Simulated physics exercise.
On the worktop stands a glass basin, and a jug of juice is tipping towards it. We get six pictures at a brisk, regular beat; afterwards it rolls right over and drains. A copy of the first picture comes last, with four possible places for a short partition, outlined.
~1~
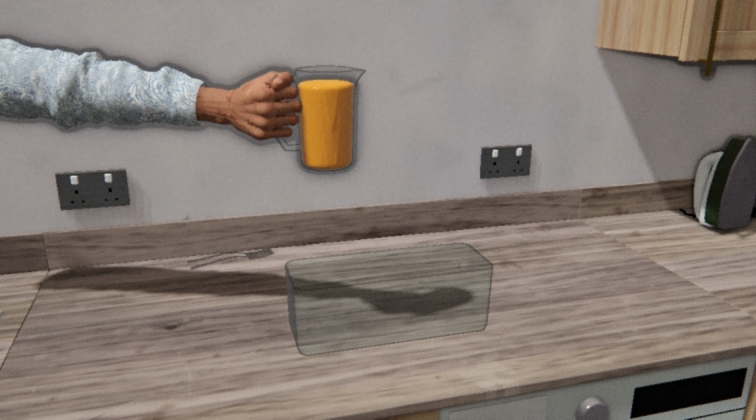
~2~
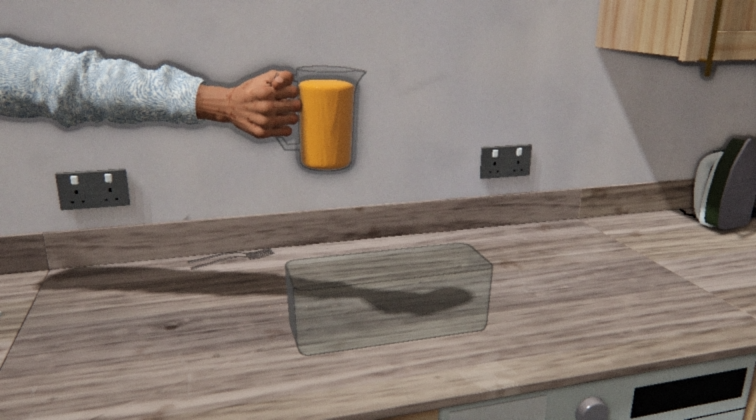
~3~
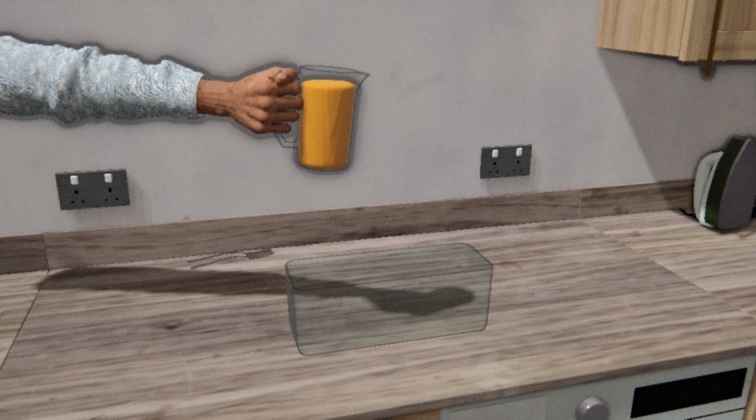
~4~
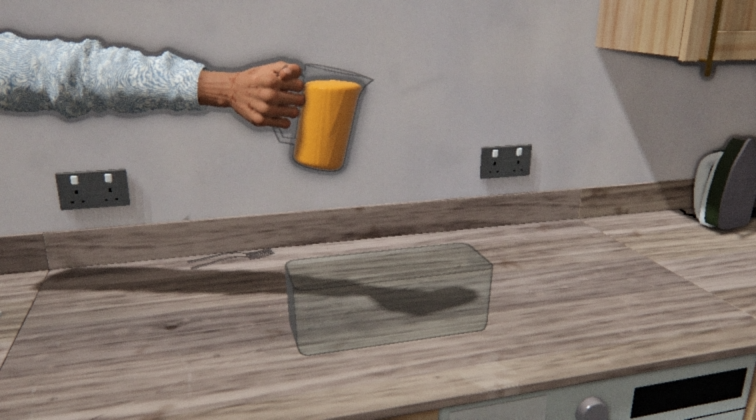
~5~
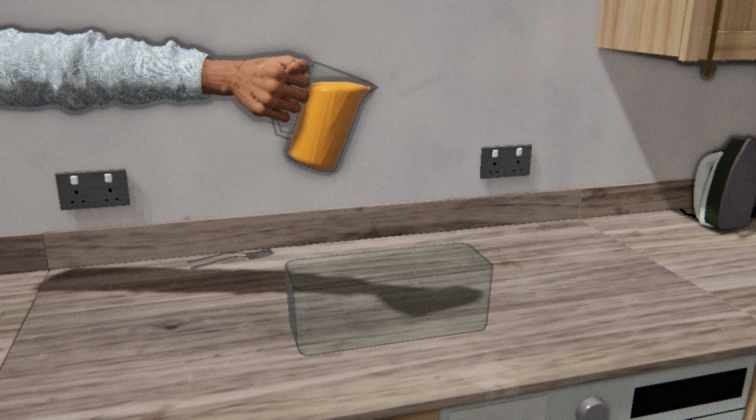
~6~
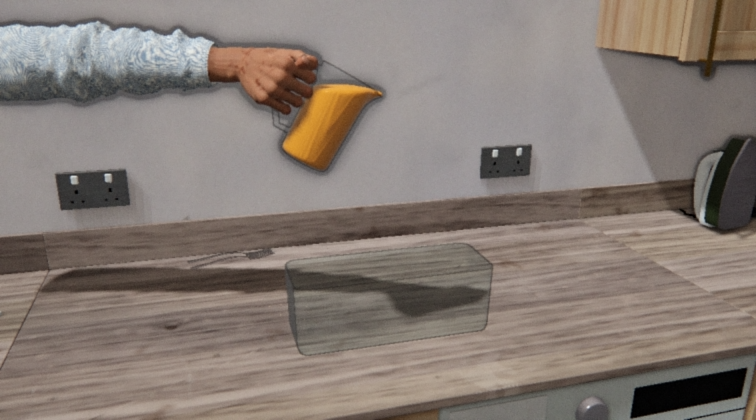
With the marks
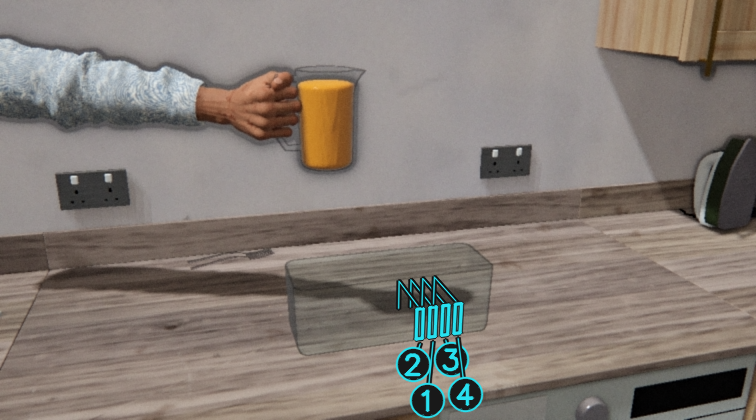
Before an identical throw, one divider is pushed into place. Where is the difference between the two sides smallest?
Slot 3 does it best.
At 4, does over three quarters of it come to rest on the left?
Yes, it does.
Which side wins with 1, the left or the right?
The right one.
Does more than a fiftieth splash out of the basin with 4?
Yes, it does.
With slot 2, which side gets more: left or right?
The right side.
On the marked copy, 1 at (433, 341); 2 at (420, 343); 3 at (445, 339); 4 at (458, 338).
Choosing 1, about 13 % ends left of the wall and 85 % right of it; 3 % is lost outside.
Choosing 2, about 5 % ends left of the wall and 92 % right of it; 3 % is lost outside.
Choosing 3, about 55 % ends left of the wall and 43 % right of it.
Choosing 4, about 90 % ends left of the wall and 3 % right of it; 7 % is lost outside.
